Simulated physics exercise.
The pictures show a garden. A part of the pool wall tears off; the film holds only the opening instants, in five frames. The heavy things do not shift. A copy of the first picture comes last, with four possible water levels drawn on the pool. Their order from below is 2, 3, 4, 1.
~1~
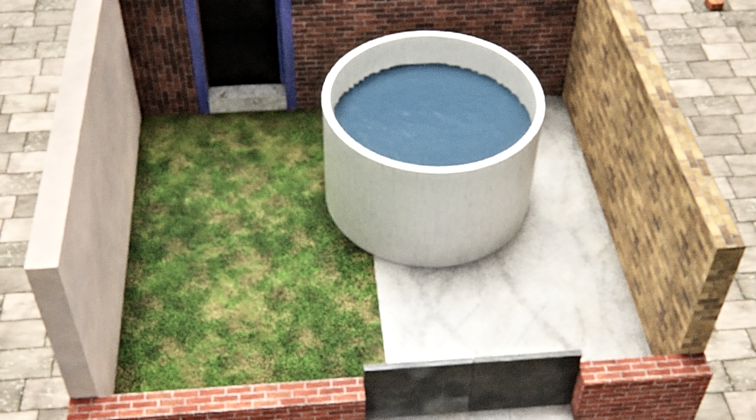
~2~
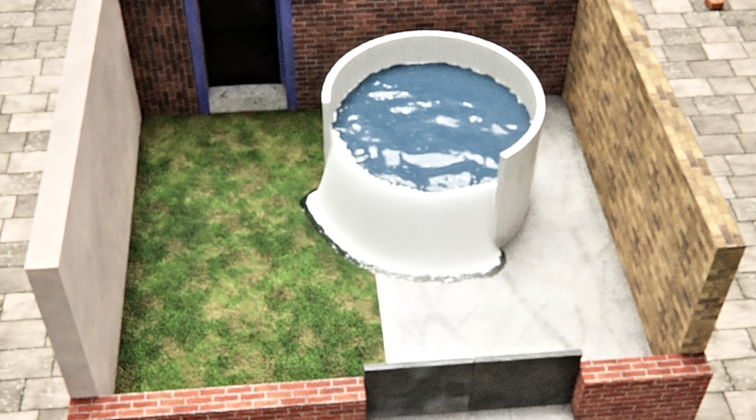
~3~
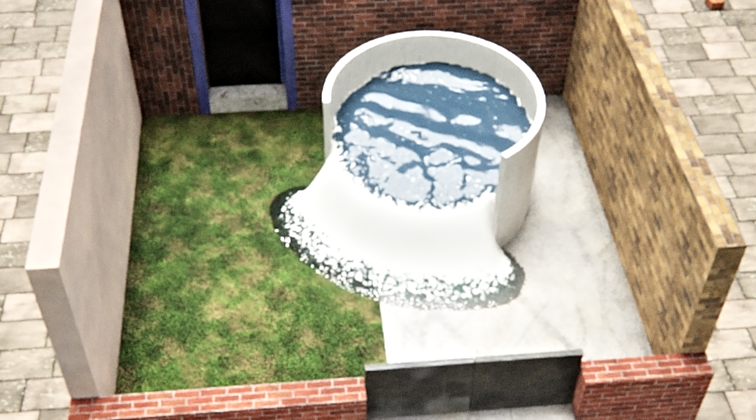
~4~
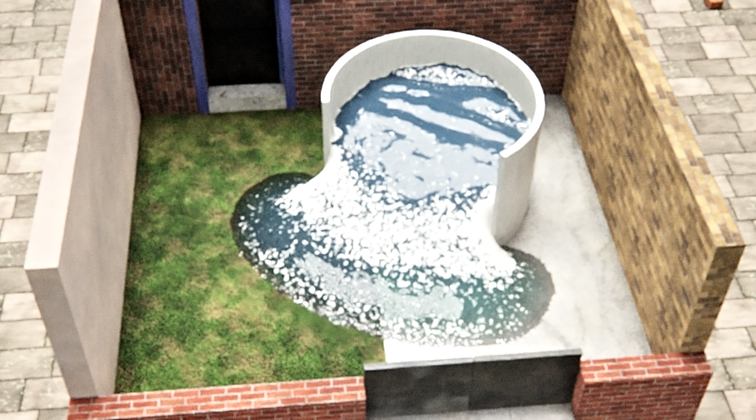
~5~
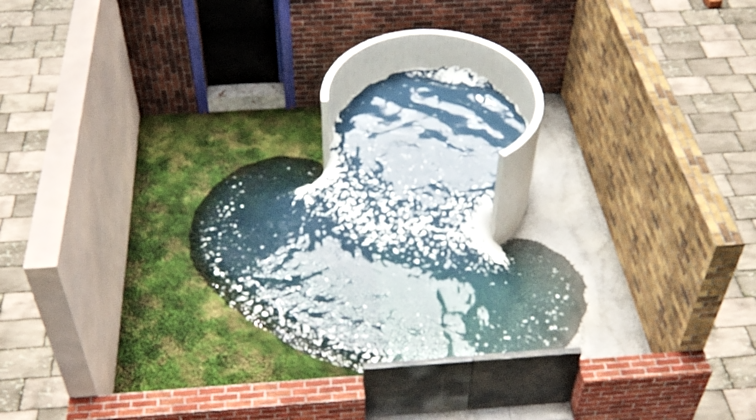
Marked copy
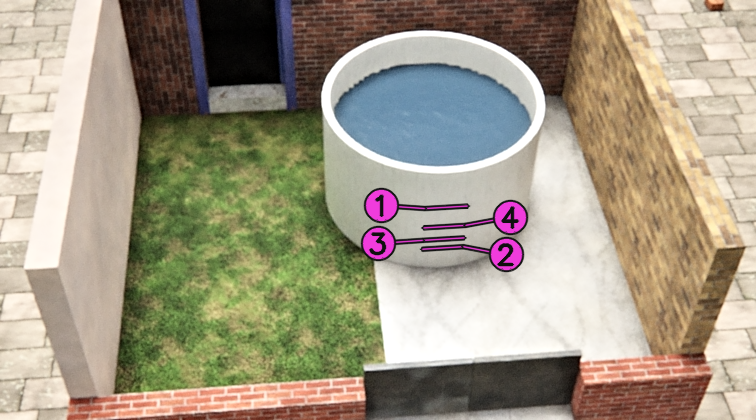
Water sits calm and blue in a round, pale tank at the back of a walled garden, seen from above by a still camera. Grass covers the left side and pale paving the right, with a blue-framed doorway behind and a dark gate in the low red brick front. The tank's front opens, and water pours out in white foam, spreading across grass and paving towards the gate.
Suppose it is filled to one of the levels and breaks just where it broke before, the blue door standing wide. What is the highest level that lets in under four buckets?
Go for 1.
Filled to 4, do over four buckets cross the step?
No, that is safe.
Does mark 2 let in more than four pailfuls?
No, that is safe.
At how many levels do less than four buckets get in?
All of the four.
On the marked copy, 1 at (446, 207); 2 at (442, 247); 3 at (443, 239); 4 at (444, 226); from the bottom up 2, 3, 4, 1.
With 1, a bucket or two gets in.
With 2, nothing gets over.
With 3, nothing gets over.
With 4, nothing gets over.
